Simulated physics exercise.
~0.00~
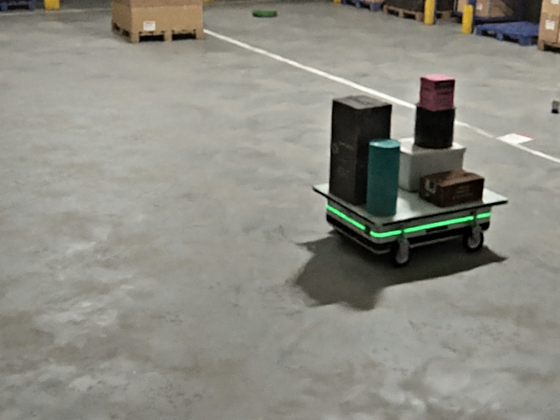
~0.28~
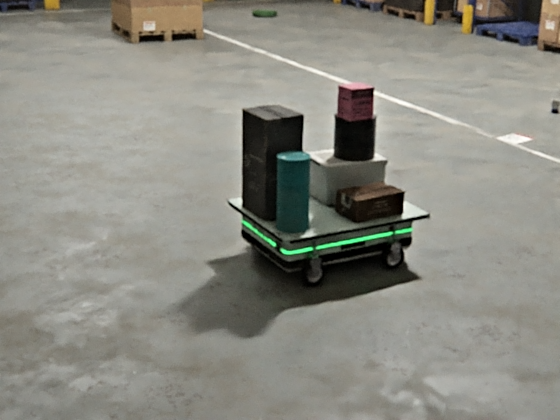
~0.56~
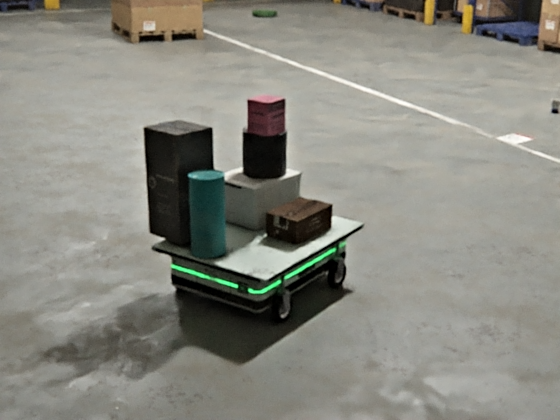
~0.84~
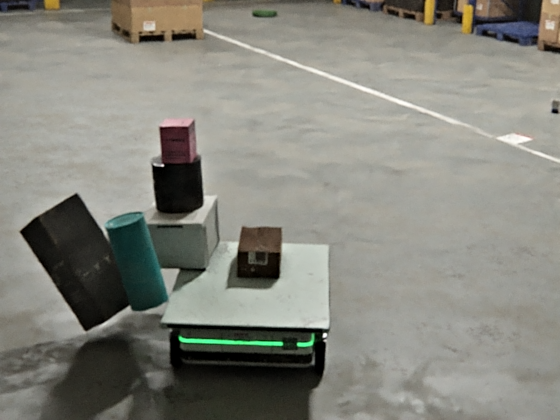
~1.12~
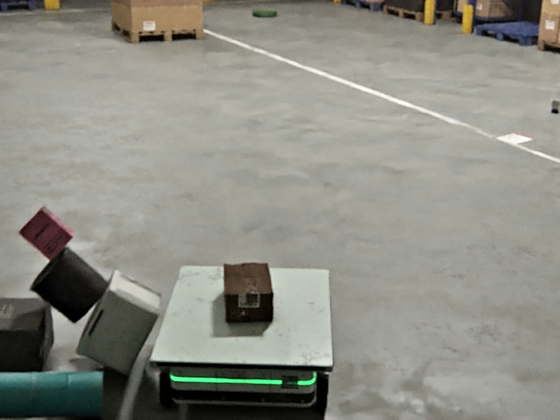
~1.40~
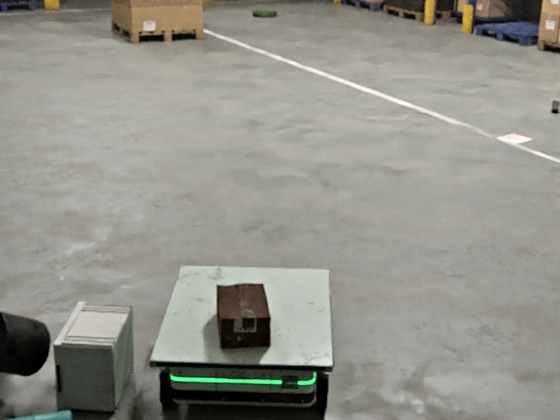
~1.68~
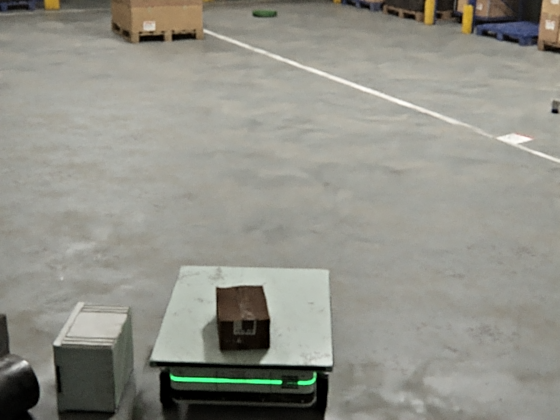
We see a robot cart loaded with boxes and cylindrical containers roll left and toward the viewer across a warehouse floor, then turn. The grey box, turquoise canister, and white tote stacked with a black pail and pink box topple off leftward; the cart stops, carrying only the brown parcel.
